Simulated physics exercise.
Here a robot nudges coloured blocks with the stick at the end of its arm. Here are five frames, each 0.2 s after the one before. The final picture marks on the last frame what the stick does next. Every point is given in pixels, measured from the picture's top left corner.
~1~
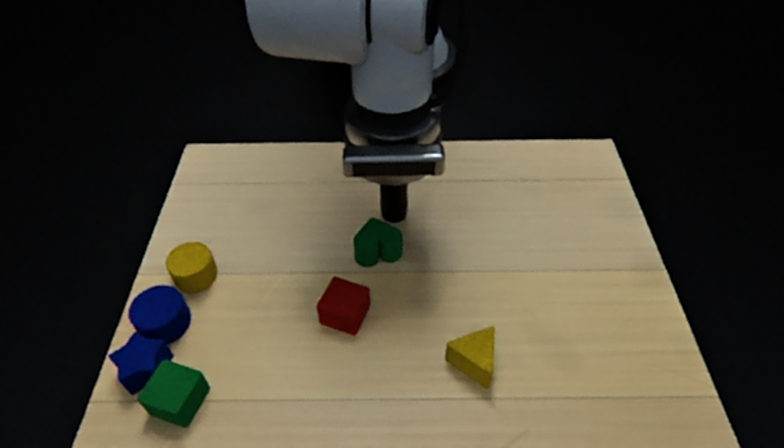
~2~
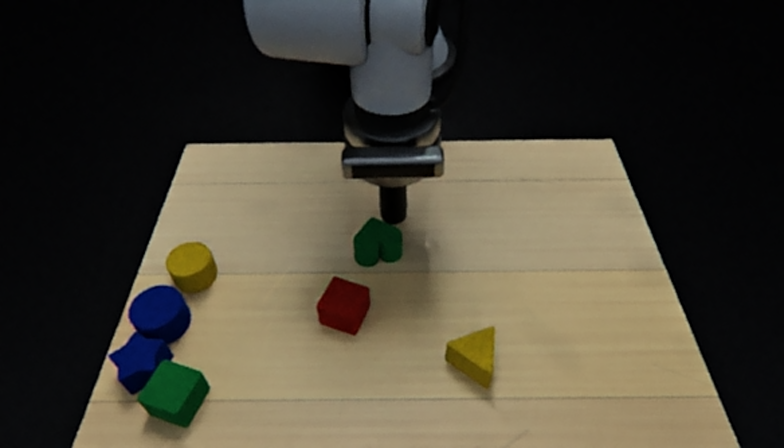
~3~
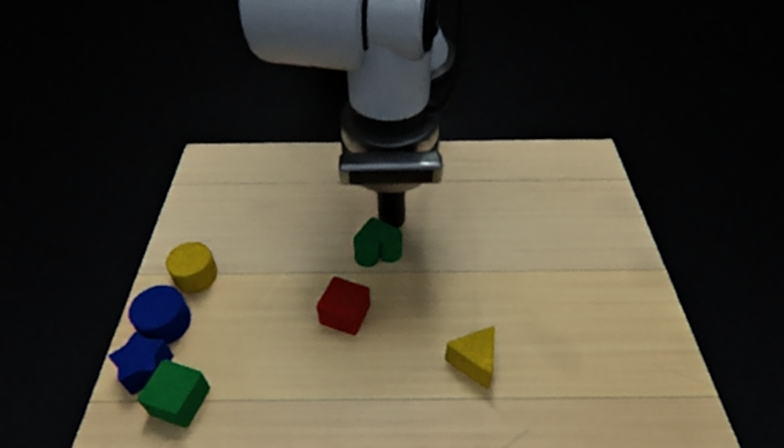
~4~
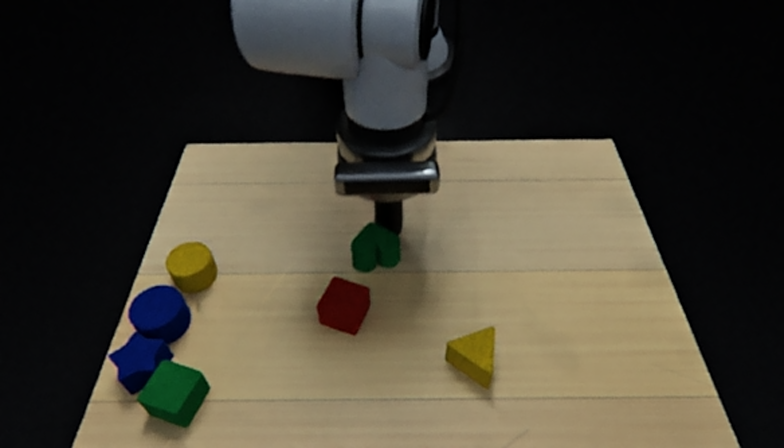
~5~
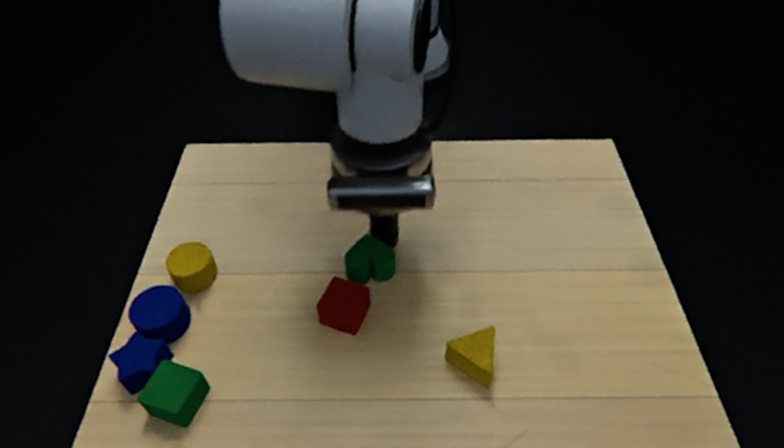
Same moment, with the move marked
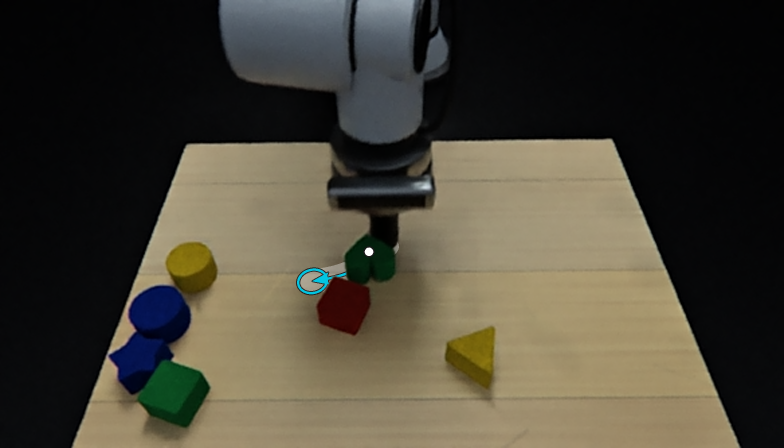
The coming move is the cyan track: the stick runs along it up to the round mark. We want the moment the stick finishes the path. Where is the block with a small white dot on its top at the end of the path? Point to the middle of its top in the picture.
My estimate: (317, 291).
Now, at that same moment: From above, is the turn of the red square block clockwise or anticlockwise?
Rotates counter-clockwise.
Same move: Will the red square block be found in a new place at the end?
My answer is yes.
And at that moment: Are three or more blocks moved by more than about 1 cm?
I expect not.
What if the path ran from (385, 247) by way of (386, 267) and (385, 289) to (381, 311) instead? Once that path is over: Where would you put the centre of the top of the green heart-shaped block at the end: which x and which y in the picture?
I'd guess (344, 288).
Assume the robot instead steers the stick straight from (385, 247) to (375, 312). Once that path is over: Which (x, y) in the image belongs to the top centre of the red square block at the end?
Answer: (309, 330).
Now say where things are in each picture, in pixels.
In the first picture, lower end of the stick at (394, 214), tops of blocks, red square block at (343, 297), green heart-shaped block at (377, 234).
In the second picture, stick at (393, 216), blocks as before.
In the third picture, stick at (392, 220), blocks as before.
In the fourth picture, stick at (389, 229), green heart-shaped block at (375, 239).
In the fifth picture, stick at (385, 241), red square block at (343, 297), green heart-shaped block at (369, 252).
The drawn path runs from (385, 247) through (366, 263) and (341, 275) to (313, 281); the dot is on the green heart-shaped block.
On the path given first. Halfway along, stick at (353, 265); red square block at (334, 316), turned 35° anticlockwise; green heart-shaped block at (339, 279), turned 15° anticlockwise.
At the end, stick at (311, 275); red square block at (331, 326), turned 60° anticlockwise; green heart-shaped block at (317, 291), turned 40° anticlockwise.
